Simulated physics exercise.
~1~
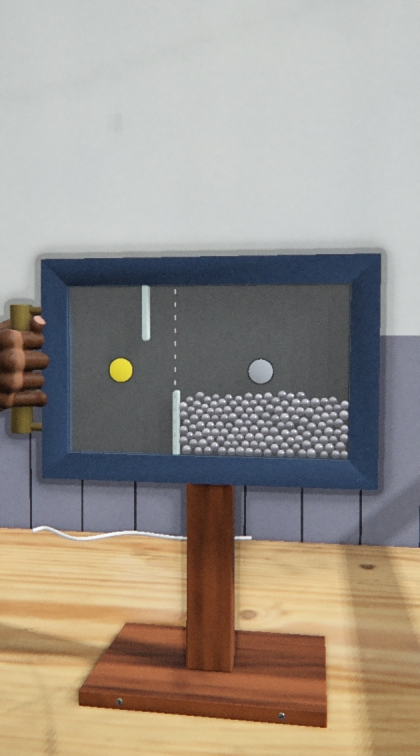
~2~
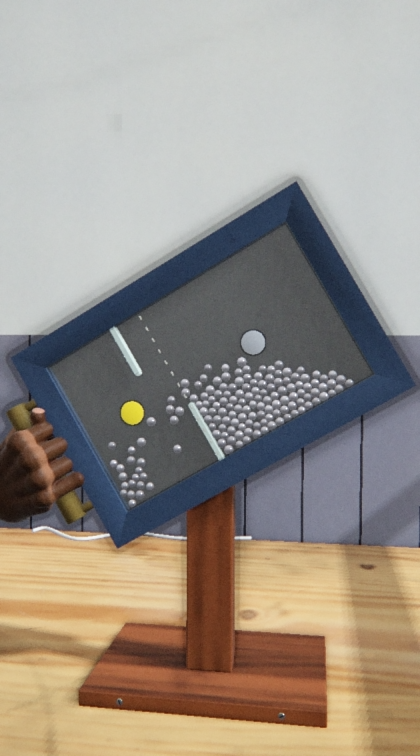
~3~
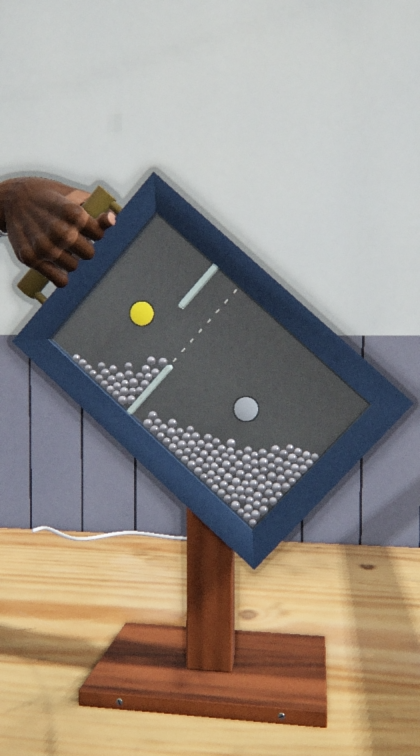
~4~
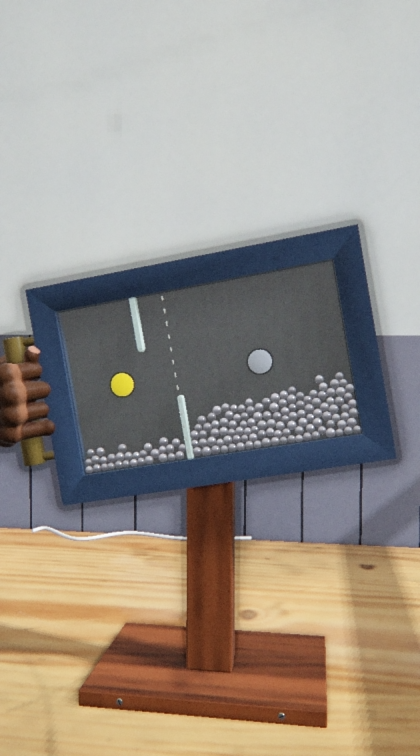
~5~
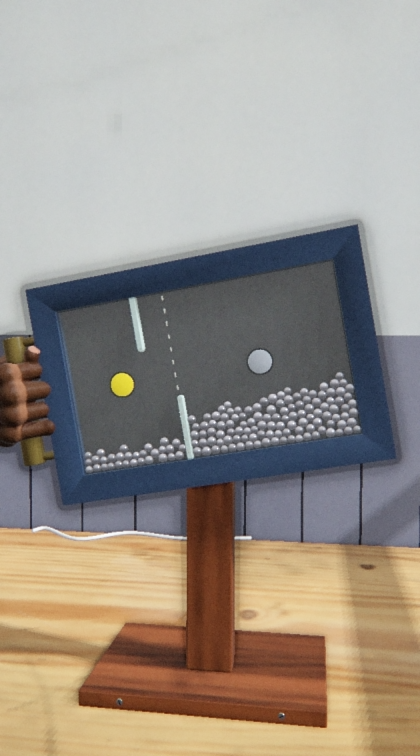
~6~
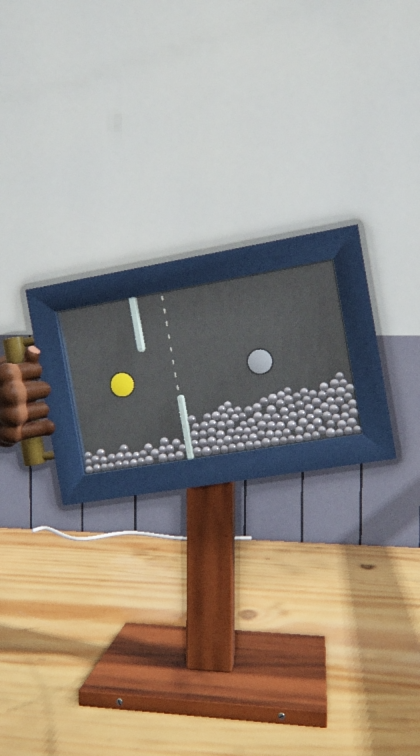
A blue-framed flat box of small steel balls, gripped by a hand at the left, tips steeply anticlockwise, spilling some past the low divider, swings clockwise, then turns back to rest slightly anticlockwise, with most balls still on the grey-dot side and a few on the yellow-dot side.
